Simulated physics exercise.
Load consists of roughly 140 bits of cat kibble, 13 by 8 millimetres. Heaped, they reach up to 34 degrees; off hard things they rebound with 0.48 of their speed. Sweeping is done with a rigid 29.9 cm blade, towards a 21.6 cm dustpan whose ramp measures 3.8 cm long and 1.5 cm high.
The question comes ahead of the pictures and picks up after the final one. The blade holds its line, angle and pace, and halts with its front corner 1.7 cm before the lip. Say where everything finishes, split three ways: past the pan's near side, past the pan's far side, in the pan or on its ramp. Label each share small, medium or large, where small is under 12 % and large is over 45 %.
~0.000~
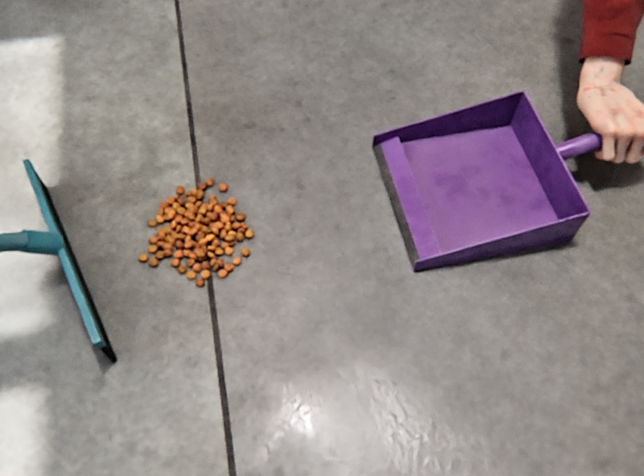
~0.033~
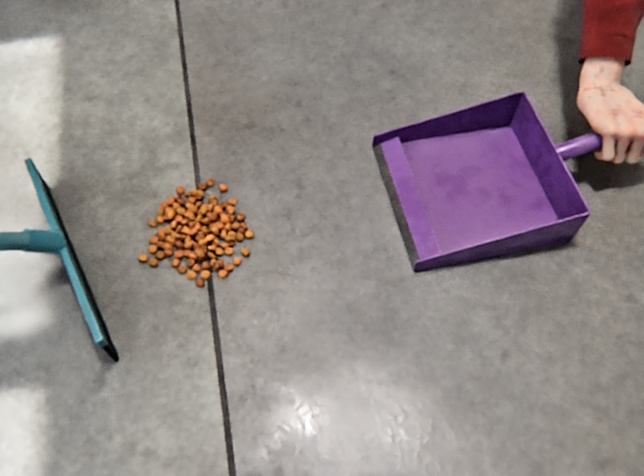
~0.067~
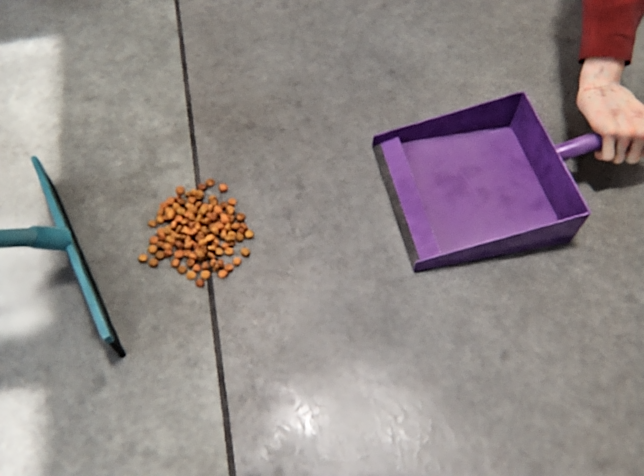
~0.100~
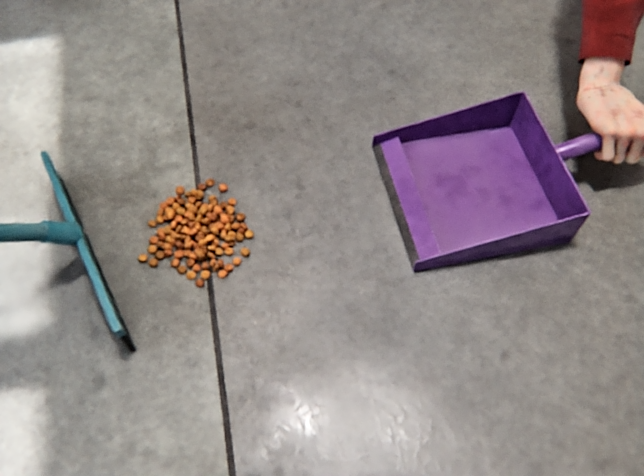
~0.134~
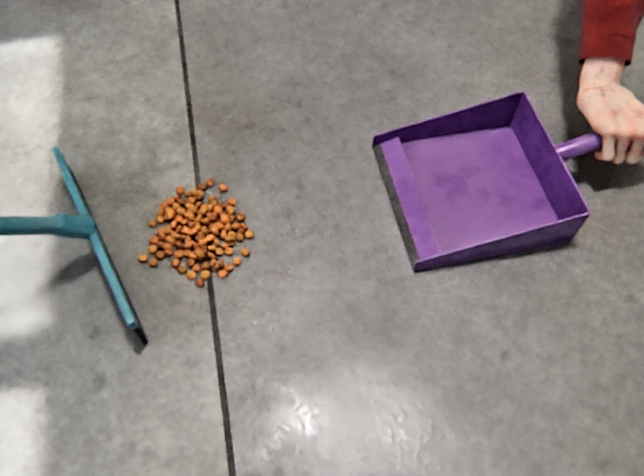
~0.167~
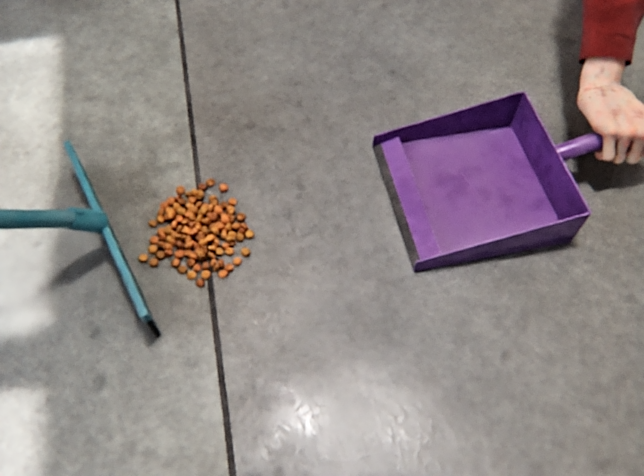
Past the pan's near side: Small. Past the pan's far side: Large. In the pan or on its ramp: Small.
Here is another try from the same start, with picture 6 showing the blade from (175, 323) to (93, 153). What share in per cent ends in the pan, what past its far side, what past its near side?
Per cent by place - pan 5, far side 15, near side 0.
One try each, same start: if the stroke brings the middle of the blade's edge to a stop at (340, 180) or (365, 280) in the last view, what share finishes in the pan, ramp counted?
Some 0 and 0 per cent.
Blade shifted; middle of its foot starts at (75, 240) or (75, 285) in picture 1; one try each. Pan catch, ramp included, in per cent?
The two tries give some 10 % and some 0 %.
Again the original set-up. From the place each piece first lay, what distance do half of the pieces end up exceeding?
26 cm or thereabouts.
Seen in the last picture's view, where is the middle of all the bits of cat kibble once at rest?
My guess is close to (358, 147).
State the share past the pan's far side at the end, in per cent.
Share at rest: Approx. 50 per cent.
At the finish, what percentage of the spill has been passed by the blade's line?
I'd say close to 5 per cent.
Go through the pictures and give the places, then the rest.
In the first frame, blade from (100, 343) to (29, 167), moved 0.0 cm, 0 of the pieces shifted so far; middle of the pieces at (198, 227); pan at (479, 189).
In the second frame, blade from (102, 342) to (31, 166), moved 0.3 cm, 0 of the pieces shifted so far; middle of the pieces at (198, 227).
In the third frame, blade from (109, 338) to (37, 163), moved 1.1 cm, 0 of the pieces shifted so far; middle of the pieces at (198, 227).
In the fourth frame, blade from (120, 332) to (47, 159), moved 2.4 cm, 0 of the pieces shifted so far; middle of the pieces at (198, 227).
In the fifth frame, blade from (133, 324) to (58, 154), moved 4.1 cm, 0 of the pieces shifted so far; middle of the pieces at (198, 227).
In the sixth frame, blade from (146, 317) to (70, 149), moved 5.7 cm, 0 of the pieces shifted so far; middle of the pieces at (198, 227); pan at (479, 189). The blade's pace is about 0.49 m/s, heading 22 degrees away from the viewer's side.
After 0.50 s, middle of the blade 23 cm from the lip; 0 % over the lip, far side 5 %, near side 0 %.
Then, at 0.73 s, middle of the blade 13 cm from the lip; 0 % over the lip, far side 30 %, near side 0 %.
Then, at 1.07 s, middle of the blade 6 cm from the lip; 5 % over the lip, far side 50 %, near side 0 %.
By 1.6 s all is still; near side 0 %, far side 50 %, pan 5 %, in front of the lip or behind the blade 45 %.
